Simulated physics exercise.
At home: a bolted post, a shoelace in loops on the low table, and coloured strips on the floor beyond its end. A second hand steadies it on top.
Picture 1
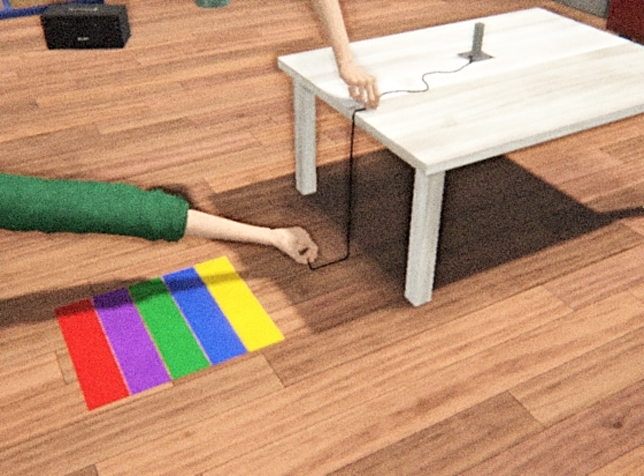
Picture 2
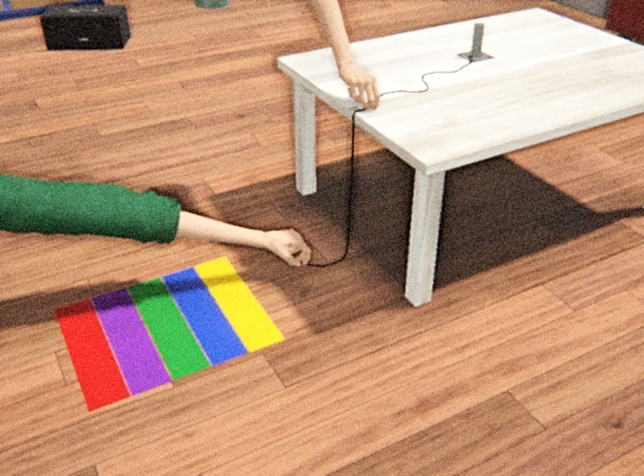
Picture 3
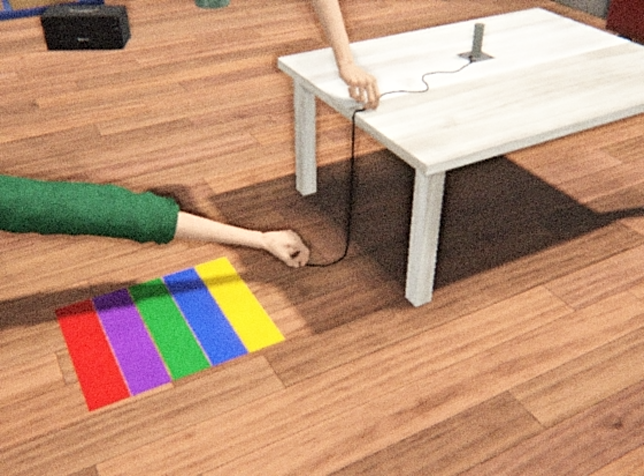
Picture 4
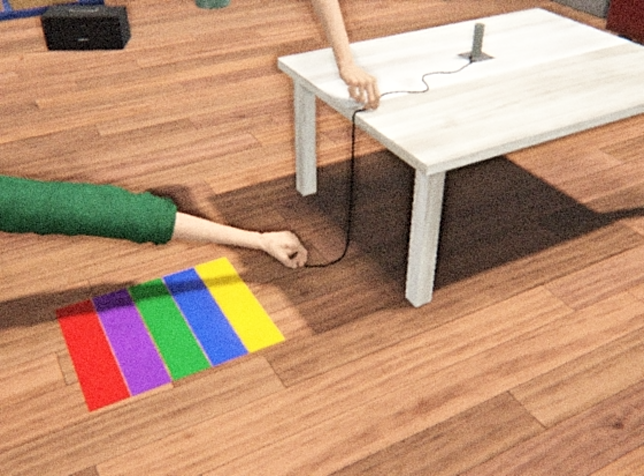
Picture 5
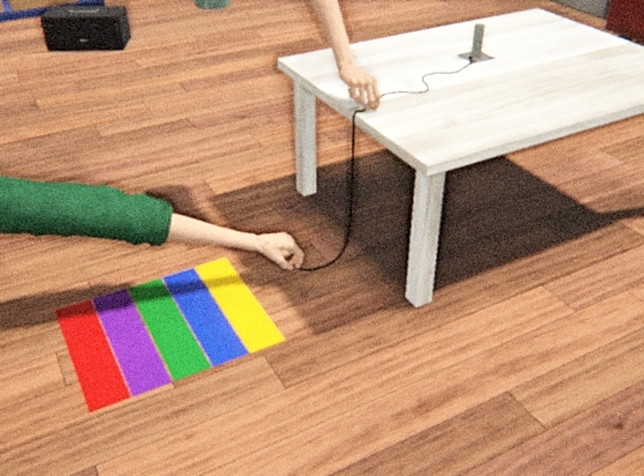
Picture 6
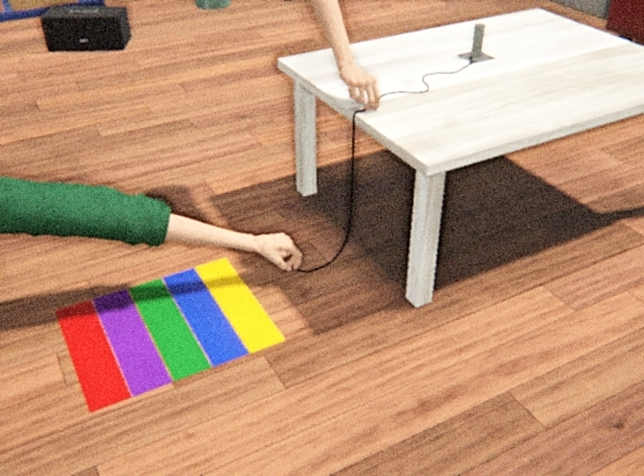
A hand in a green sleeve, reaching in from the left, holds the end of a dark cord and draws it slightly leftward in small shifts, while the camera stays still. Another hand presses the cord at the edge of a low white table on a wooden floor, seen from above. Red, purple, green, blue and yellow strips lie at lower left.
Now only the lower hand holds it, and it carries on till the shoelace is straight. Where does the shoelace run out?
The green one.
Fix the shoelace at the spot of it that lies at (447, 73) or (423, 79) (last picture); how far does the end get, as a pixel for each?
Near (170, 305) and (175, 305).
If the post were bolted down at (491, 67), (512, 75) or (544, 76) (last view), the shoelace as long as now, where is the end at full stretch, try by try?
The places are (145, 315), (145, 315) and (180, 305).
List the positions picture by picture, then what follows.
In the first picture, end (308, 260); yellow (256, 328); blue (220, 341); green (182, 354); purple (143, 368); red (102, 383).
In the second picture, end (301, 263); shoelace through (464, 67) (422, 80) (384, 94) (353, 126) (351, 192) (347, 247).
In the third picture, end (300, 264).
In the fourth picture, end (298, 265); shoelace through (464, 67) (423, 80) (385, 94) (354, 126) (352, 192) (346, 248).
In the fifth picture, end (294, 266).
In the sixth picture, end (292, 267); shoelace through (464, 67) (423, 81) (385, 95) (354, 127) (352, 193) (341, 250).
A little later, end near (220, 291); over yellow.
Next, end near (180, 304); over green.
When it is tight, end near (157, 311); over green. It halts on the green strip.
